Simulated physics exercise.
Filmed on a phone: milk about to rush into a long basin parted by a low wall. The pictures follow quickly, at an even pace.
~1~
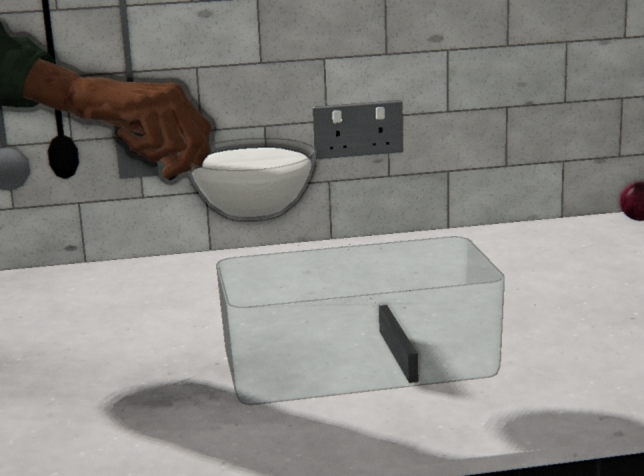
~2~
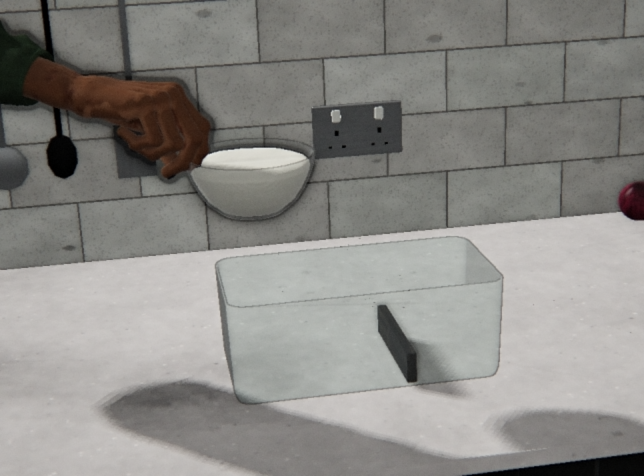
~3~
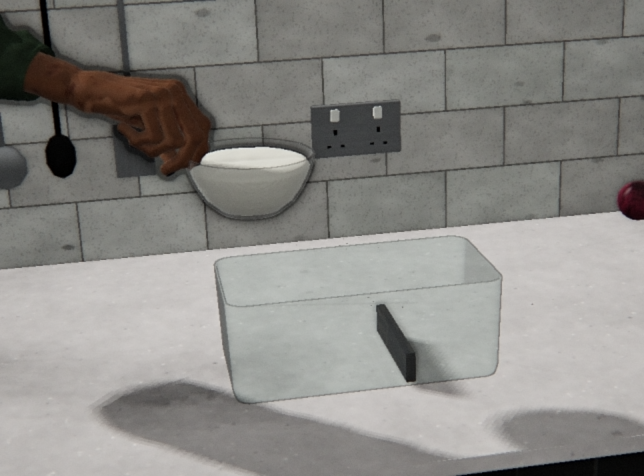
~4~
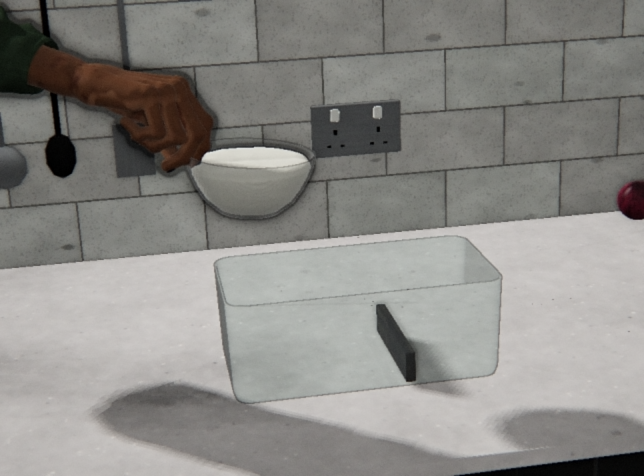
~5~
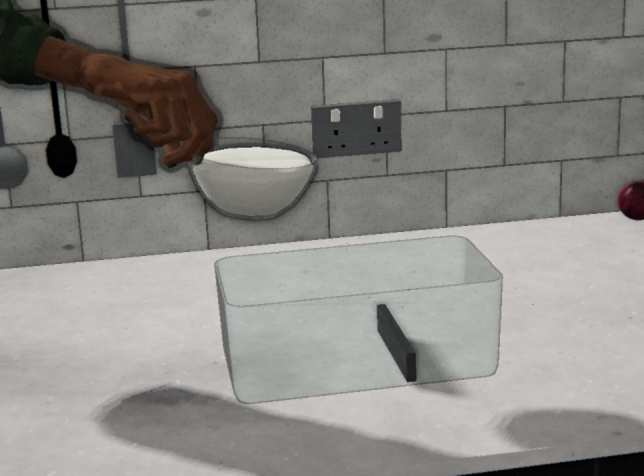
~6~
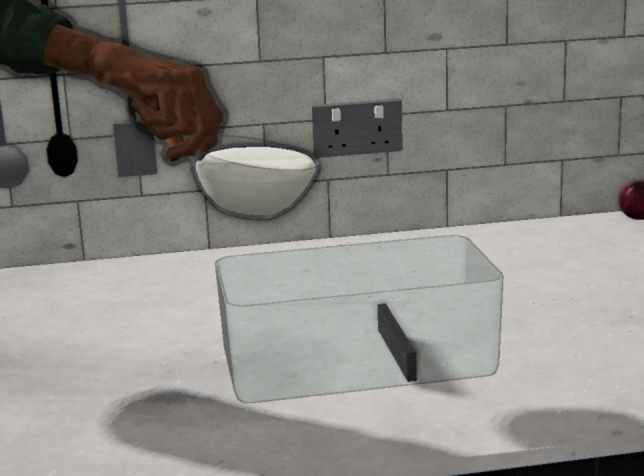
On a kitchen worktop, a hand slowly tilting a glass bowl of milk slightly rightward above a clear basin with a low wall.
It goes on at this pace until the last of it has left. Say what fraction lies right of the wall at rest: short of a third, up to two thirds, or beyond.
In the end under a third is right of the wall.
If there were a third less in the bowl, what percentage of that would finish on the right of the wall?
Some 5 per cent.
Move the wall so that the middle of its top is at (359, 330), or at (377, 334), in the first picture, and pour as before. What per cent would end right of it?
First some 70, then 50 per cent.
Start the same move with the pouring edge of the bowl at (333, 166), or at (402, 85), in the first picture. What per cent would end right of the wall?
In turn 30 and 65 in a hundred.
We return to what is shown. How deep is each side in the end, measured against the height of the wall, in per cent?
The left part 40 per cent, the right part 10.
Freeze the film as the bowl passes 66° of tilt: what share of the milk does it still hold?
Roughly 40 in a hundred.
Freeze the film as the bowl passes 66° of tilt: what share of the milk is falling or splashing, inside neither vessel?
It comes to 35 per cent or so.
A moment on, the bowl is tipped part way and 41 per cent is still to pour, 23 is left of the wall and 1 right of it.
Next, the bowl is tipped on its side and 2 per cent is still to pour, 85 is left of the wall and 8 right of it.
Then the bowl is tipped on its side and 0 per cent is still to pour, 89 is left of the wall and 10 right of it.
Later the bowl is tipped on its side and 0 per cent is still to pour, 89 is left of the wall and 10 right of it.
In the end 89 per cent lies left of the wall, 10 right of it and 1 outside.
